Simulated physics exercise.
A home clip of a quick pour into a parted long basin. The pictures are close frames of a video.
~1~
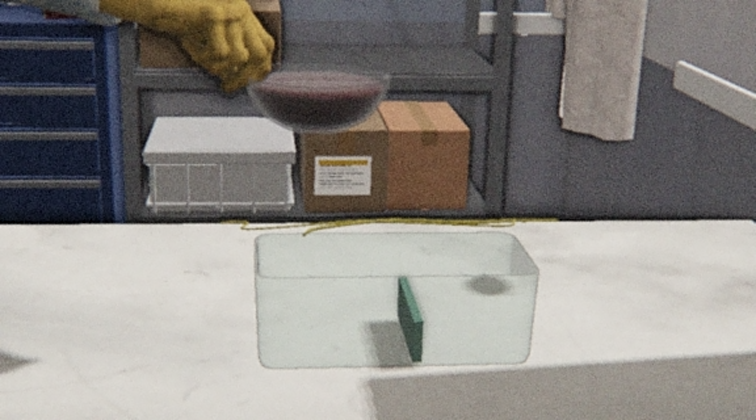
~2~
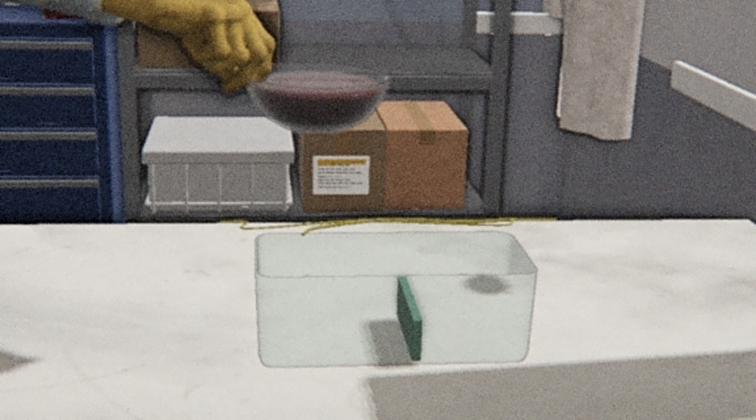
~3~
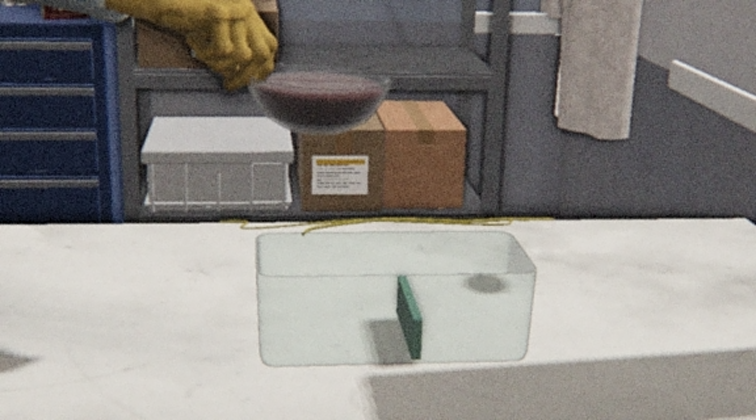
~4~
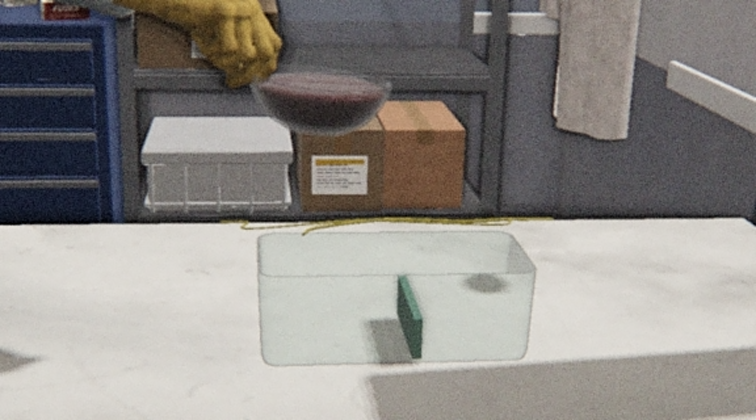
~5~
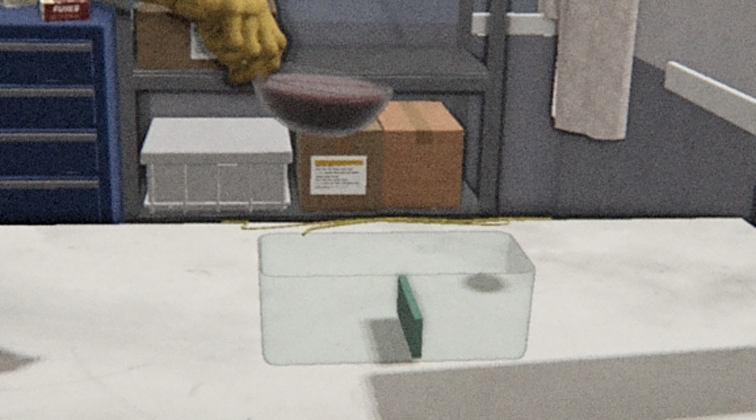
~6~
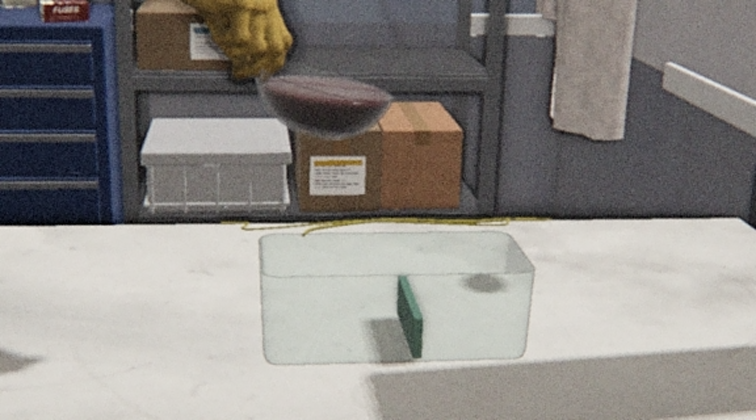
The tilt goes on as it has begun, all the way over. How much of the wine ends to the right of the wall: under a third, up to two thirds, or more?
It comes to above two thirds.
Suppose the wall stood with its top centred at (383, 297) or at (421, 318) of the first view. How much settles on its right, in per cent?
Roughly 90 per cent, and 60 per cent.
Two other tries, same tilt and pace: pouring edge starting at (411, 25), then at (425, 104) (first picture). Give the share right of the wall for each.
Near 85 % and 90 %.
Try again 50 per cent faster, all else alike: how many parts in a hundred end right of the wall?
Near 65 %.
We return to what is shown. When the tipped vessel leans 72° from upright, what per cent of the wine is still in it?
Roughly 20 in a hundred.
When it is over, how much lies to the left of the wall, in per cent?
Roughly 20 in a hundred.
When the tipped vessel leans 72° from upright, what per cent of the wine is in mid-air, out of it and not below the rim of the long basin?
Near 55 %.
A moment on, the tilt is 72° and 22 per cent is still to pour, 1 is left of the wall and 20 right of it.
Next, the tilt is 101° and 0 per cent is still to pour, 18 is left of the wall and 76 right of it.
Then the tilt is 103° and 0 per cent is still to pour, 22 is left of the wall and 77 right of it.
Later the tilt is 103° and 0 per cent is still to pour, 22 is left of the wall and 77 right of it.
At rest 22 per cent lies left of the wall, 76 right of it and 1 outside.
